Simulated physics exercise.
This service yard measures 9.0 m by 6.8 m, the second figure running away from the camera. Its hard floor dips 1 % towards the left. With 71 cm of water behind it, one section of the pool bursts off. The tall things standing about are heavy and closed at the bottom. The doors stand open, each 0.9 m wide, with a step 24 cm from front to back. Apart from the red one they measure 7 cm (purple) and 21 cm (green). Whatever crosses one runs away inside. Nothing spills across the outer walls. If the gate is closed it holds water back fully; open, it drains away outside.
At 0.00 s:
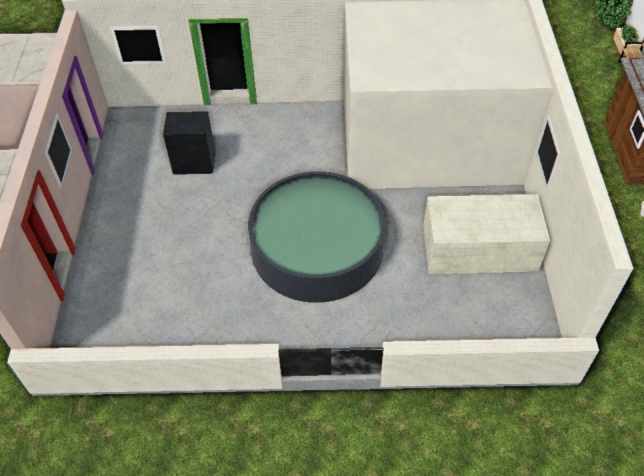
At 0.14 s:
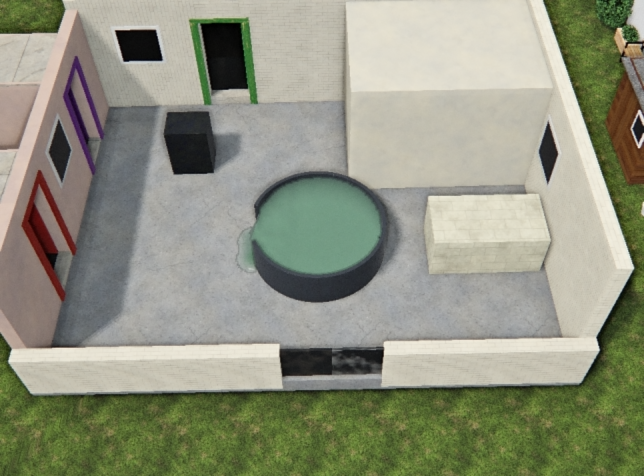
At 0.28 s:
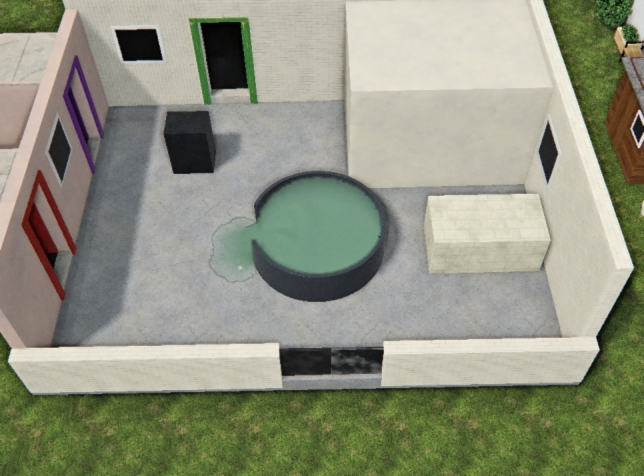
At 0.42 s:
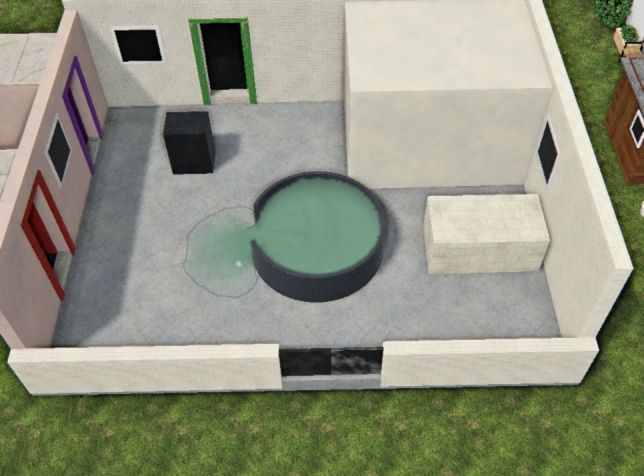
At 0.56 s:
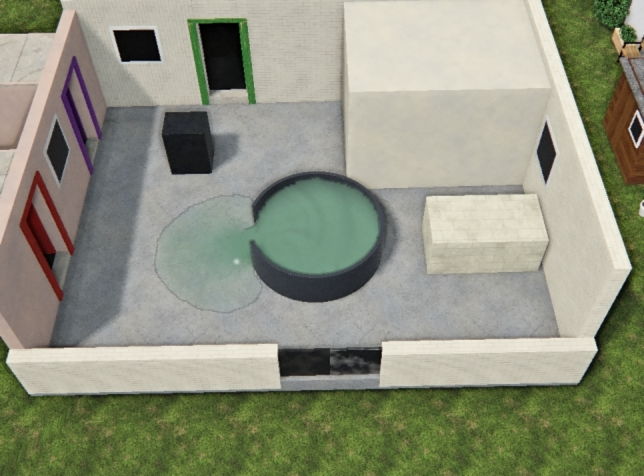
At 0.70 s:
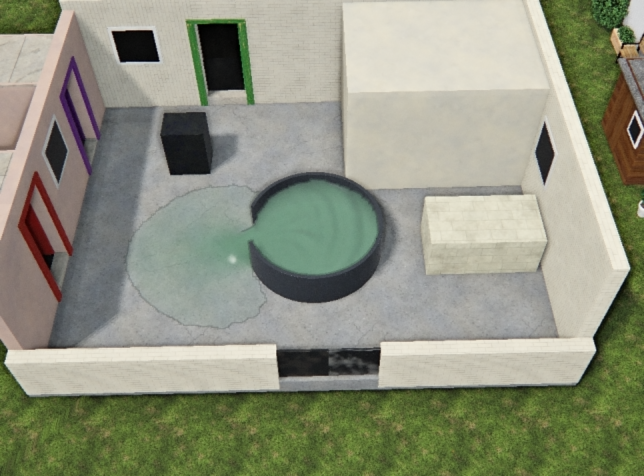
Greenish water poured out through a gap in the left side of a round, dark-walled pool in a walled yard, spreading leftward across the grey floor in a widening, rounded puddle.
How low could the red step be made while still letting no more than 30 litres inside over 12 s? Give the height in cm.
It would have to be roughly 19 cm high.
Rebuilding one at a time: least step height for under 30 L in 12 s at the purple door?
About 10.5 cm at purple.
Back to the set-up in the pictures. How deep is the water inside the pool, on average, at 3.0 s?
Some 40 cm.
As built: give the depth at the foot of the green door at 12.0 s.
About 6.0 cm.
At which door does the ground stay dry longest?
The green one.
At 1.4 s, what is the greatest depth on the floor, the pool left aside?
About 37 cm.
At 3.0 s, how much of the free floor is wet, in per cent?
About 40 per cent.
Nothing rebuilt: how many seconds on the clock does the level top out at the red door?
Around 2.0 s.
After 1.4 s water covers 30 % of the floor, deepest (37 cm) near (247, 252); 21 cm at the red door, 0 litres in over its 14 cm step.
After 3.0 s water covers 40 % of the floor, deepest (27 cm) near (52, 330); 22 cm at the red door, 65 litres in over its 14 cm step.
After 12.0 s water covers 95 % of the floor, deepest (12 cm) near (42, 375); 11 cm at the red door, 121 litres in over its 14 cm step.
At the red door as built, the water arrived by 1.1 s and peaked near 27 cm at 2.0 s.
With a step of 15.5 cm, 87 litres would have come in within the 12 s; with 21 cm, 17 litres. So under 30 litres takes about 19 cm.
